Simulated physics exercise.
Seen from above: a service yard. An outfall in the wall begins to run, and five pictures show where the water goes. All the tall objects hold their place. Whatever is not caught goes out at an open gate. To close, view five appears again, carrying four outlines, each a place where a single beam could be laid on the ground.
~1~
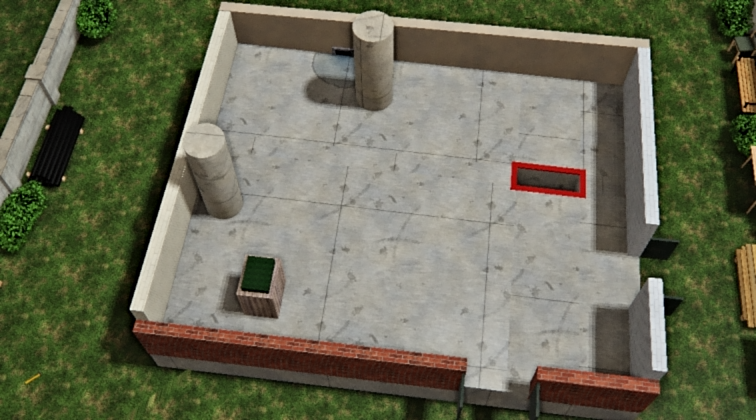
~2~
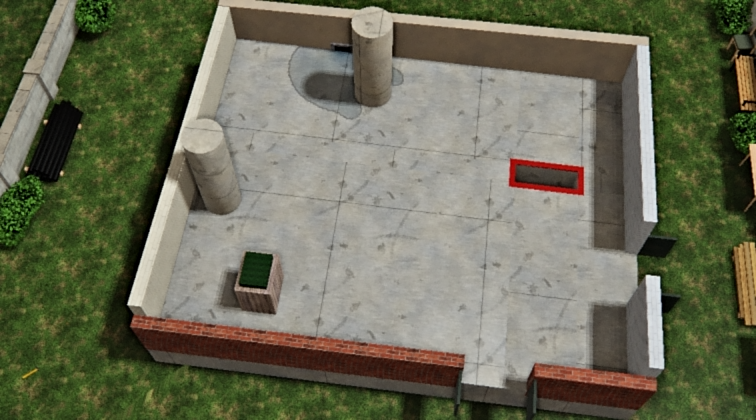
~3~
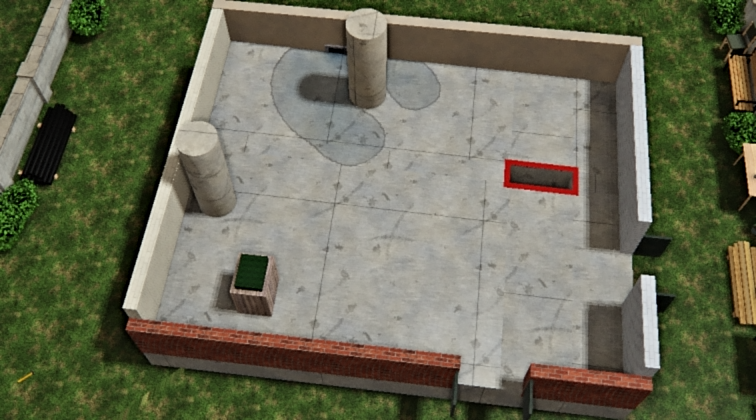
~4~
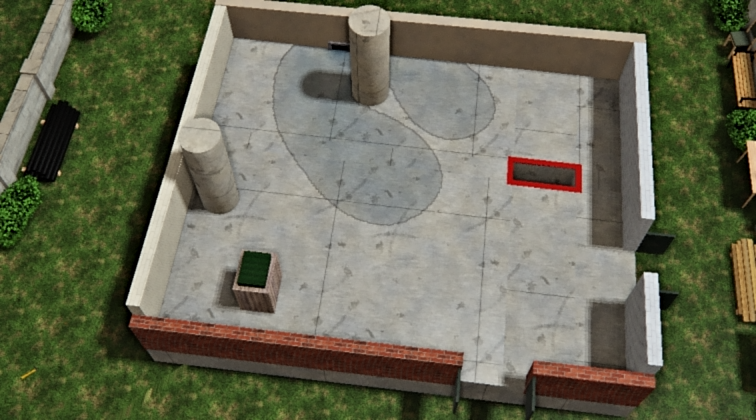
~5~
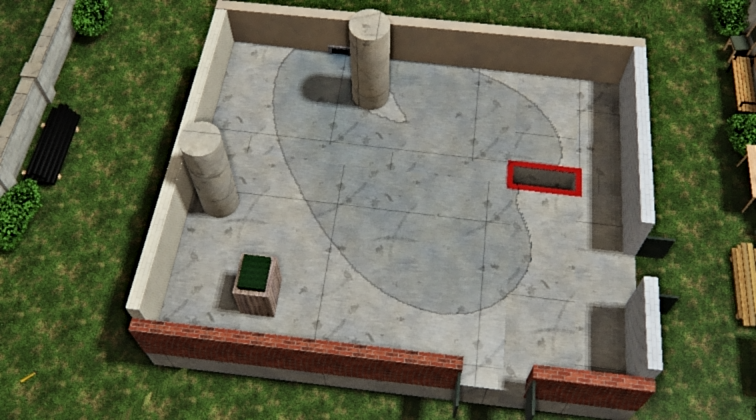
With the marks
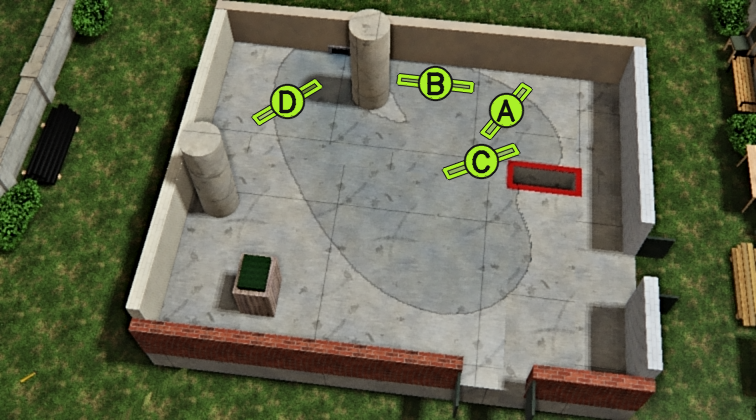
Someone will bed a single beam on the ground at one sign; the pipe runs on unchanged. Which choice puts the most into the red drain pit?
Best: D.
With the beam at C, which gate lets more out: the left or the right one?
The right gate.
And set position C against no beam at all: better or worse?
It is worse.
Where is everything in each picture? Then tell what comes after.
The first picture shows outfall at (343, 52); red drain pit at (548, 180); open gate at (628, 281); open gate at (497, 378); 2 % of the ground under water, visible out to (314, 67); red drain pit still dry.
In the second picture, 5 % of the ground under water, visible out to (337, 111); red drain pit still dry.
In the third picture, 11 % of the ground under water, visible out to (346, 160); red drain pit still dry.
In the fourth picture, 21 % of the ground under water, visible out to (375, 222); red drain pit still dry.
In the fifth picture, 39 % of the ground under water, visible out to (465, 310); red drain pit taking water.
In lime, A from (486, 134) to (526, 87); B from (399, 79) to (471, 87); C from (446, 173) to (515, 149); D from (256, 120) to (317, 83).
Choosing A, about 10 % of the stream goes into the red drain pit, about 89 % out by the gates.
Choosing B, about 9 % of the stream goes into the red drain pit, about 89 % out by the gates.
Choosing C, about 9 % of the stream goes into the red drain pit, about 90 % out by the gates.
Choosing D, about 16 % of the stream goes into the red drain pit, about 80 % out by the gates.
